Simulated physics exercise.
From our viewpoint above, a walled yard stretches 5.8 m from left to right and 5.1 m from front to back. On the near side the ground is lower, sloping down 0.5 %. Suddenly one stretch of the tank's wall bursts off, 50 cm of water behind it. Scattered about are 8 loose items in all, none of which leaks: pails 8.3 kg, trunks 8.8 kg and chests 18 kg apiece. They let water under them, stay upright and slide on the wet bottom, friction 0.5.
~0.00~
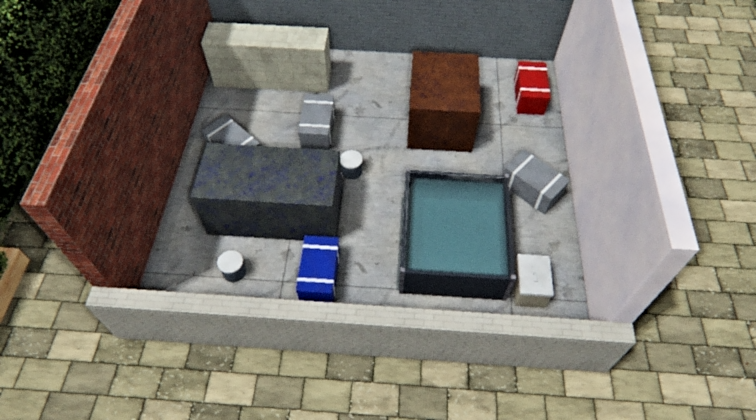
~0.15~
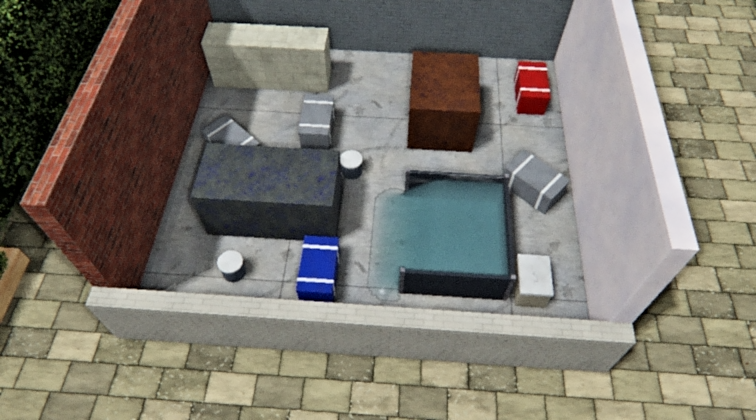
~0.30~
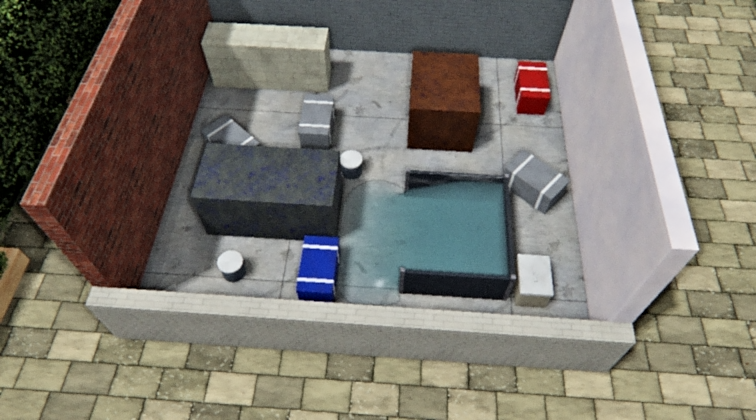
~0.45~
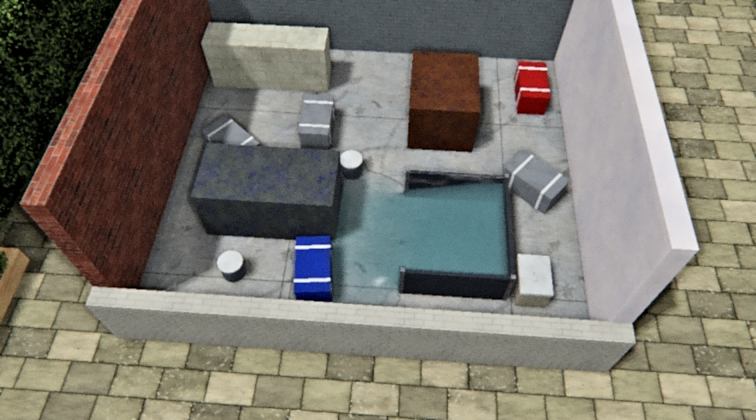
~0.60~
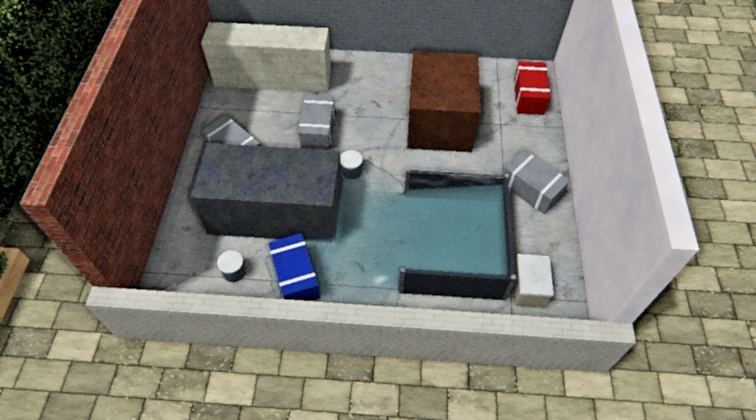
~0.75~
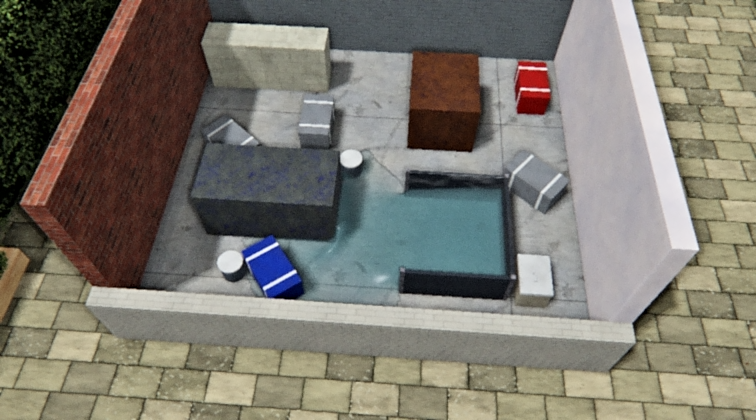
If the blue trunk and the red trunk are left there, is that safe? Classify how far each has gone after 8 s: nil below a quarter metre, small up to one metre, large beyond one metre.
Blue trunk: Large. Red trunk: Nil.
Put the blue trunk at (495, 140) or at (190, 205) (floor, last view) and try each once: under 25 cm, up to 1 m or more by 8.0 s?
Try one, it keeps its spot; try two, it is swept a long way.
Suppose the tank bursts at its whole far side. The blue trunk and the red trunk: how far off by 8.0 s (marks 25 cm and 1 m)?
First the blue trunk: It holds steady; as for the red trunk, it is carried a long way.
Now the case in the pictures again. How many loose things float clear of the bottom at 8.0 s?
It comes to 3.
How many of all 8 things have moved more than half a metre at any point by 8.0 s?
I make it 5.
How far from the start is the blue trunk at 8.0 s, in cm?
I'd say close to 200 centimetres.
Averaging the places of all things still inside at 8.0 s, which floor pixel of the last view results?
I'd put it around (380, 161).
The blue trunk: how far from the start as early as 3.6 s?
Around 200 centimetres.
After 1.6 s the blue trunk is near (204, 265), 1.4 m from its start, afloat; the red trunk is near (534, 79), 0.0 m from its start, aground; 1 afloat.
After 3.6 s the blue trunk is near (171, 232), 2.0 m from its start, afloat; the red trunk is near (534, 79), 0.0 m from its start, aground; 3 afloat.
After 5.6 s the blue trunk is near (172, 234), 2.0 m from its start, afloat; the red trunk is near (534, 79), 0.0 m from its start, aground; 3 afloat.
After 8.0 s the blue trunk is near (172, 235), 2.0 m from its start, afloat; the red trunk is near (534, 79), 0.0 m from its start, aground; 3 afloat.
